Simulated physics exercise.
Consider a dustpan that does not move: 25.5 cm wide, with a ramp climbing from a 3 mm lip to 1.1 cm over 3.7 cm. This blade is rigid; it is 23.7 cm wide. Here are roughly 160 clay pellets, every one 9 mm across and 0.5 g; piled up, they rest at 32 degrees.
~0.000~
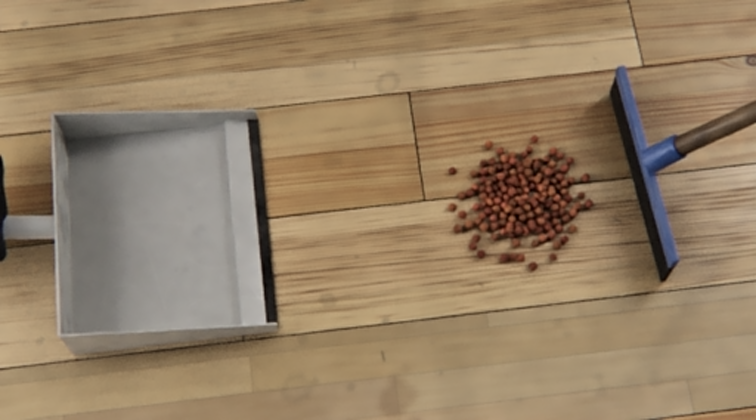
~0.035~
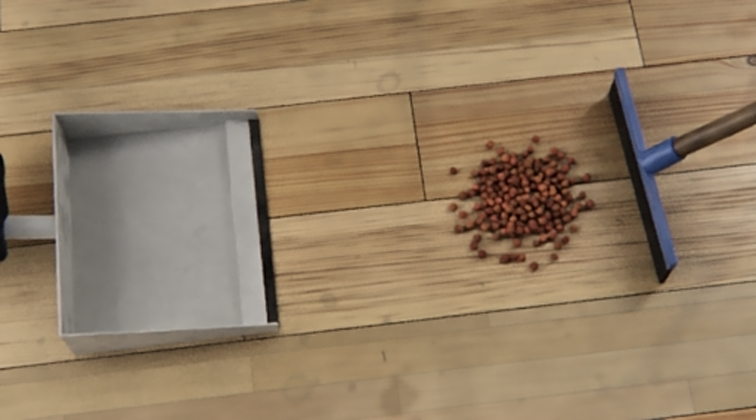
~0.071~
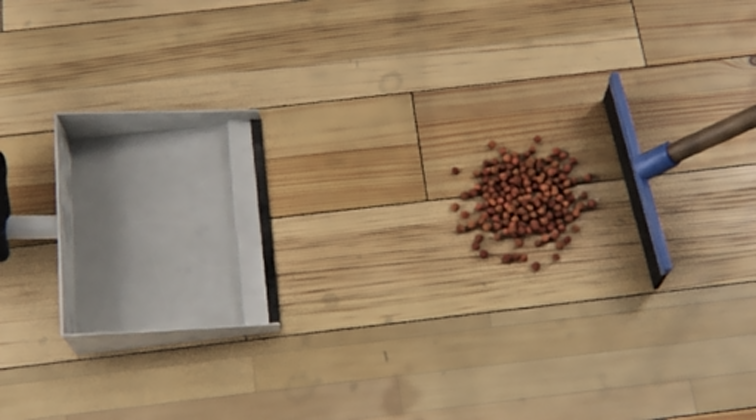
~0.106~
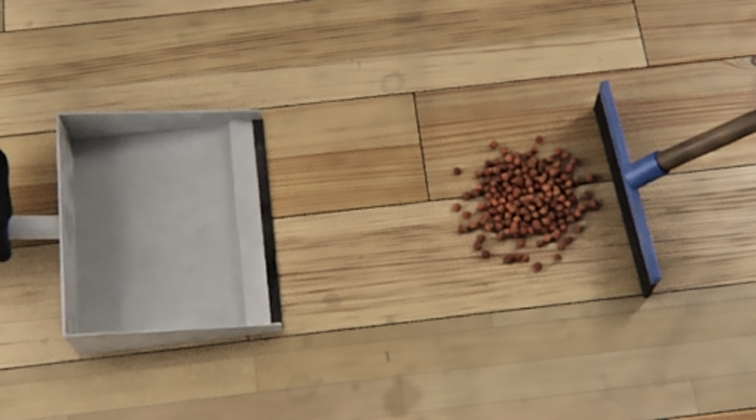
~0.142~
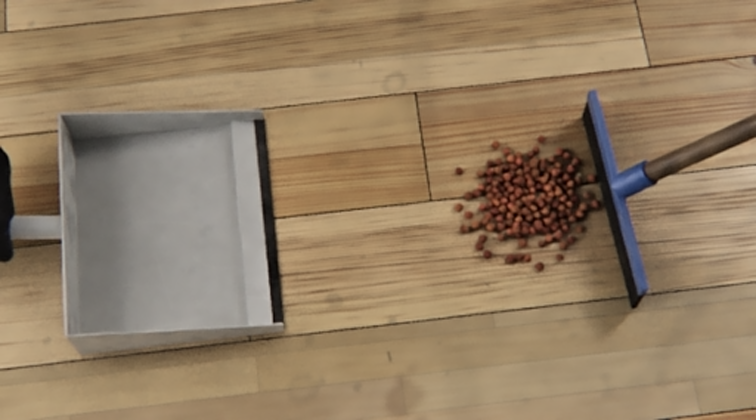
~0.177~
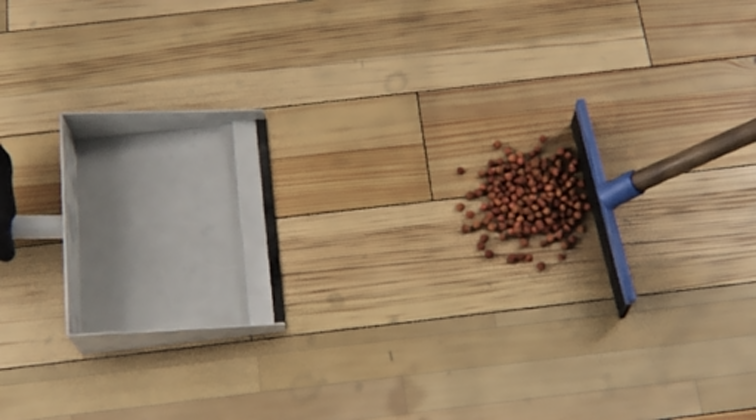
A blue blade on a wooden handle slid left and slightly toward the viewer across a wooden floor until it met the edge of a reddish-brown pellet pile, while a gray dustpan sat at left.
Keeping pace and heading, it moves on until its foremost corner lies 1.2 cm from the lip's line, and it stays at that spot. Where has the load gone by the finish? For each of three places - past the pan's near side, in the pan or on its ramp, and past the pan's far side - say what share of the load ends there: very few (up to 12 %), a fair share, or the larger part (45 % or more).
Near side: A fair share; pan: Very few; far side: Very few.
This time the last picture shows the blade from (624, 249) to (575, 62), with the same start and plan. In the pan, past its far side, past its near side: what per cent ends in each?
Split: Pan = 15, far = 20, near = 0.
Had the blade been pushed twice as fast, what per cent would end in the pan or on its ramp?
It would be around 5 percent.
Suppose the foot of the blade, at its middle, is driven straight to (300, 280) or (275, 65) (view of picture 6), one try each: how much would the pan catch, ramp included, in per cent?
The two tries give about 50 and 5 percent.
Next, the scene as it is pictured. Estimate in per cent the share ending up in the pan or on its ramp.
Near 5 in every hundred.
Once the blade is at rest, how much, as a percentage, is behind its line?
Estimate: About 50 %.
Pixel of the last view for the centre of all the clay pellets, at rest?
Centre at rest, approx.: (294, 280) px.
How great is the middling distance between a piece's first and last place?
I'd say close to 28 cm.
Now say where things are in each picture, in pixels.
In the first frame, blade from (673, 262) to (620, 74), moved 0.0 cm, 0 of the pieces shifted so far; middle of the pieces at (525, 198); pan at (151, 235).
In the second frame, blade from (671, 264) to (619, 75), moved 0.3 cm, 0 of the pieces shifted so far; middle of the pieces at (526, 198).
In the third frame, blade from (666, 270) to (614, 80), moved 1.4 cm, 0 of the pieces shifted so far; middle of the pieces at (528, 198).
In the fourth frame, blade from (655, 279) to (604, 88), moved 3.1 cm, 0 of the pieces shifted so far; middle of the pieces at (530, 198).
In the fifth frame, blade from (642, 290) to (592, 98), moved 5.1 cm, 0 of the pieces shifted so far; middle of the pieces at (532, 198).
In the sixth frame, blade from (630, 300) to (580, 107), moved 7.1 cm, 8 of the pieces shifted so far; middle of the pieces at (533, 198); pan at (159, 235). Its pace works out near 0.56 m/s, heading 29 degrees towards the viewer's side.
Then, at 0.51 s, middle of the blade 20 cm from the lip; 0 % over the lip, far side 0 %, near side 10 %.
After 0.74 s, middle of the blade 8 cm from the lip; 0 % over the lip, far side 0 %, near side 30 %.
Then, at 1.07 s, middle of the blade 2 cm from the lip; 5 % over the lip, far side 0 %, near side 40 %.
In the end, at 1.4 s, near side 40 %, pan 5 %, far side 0 %, in front of the lip or behind the blade 60 %.
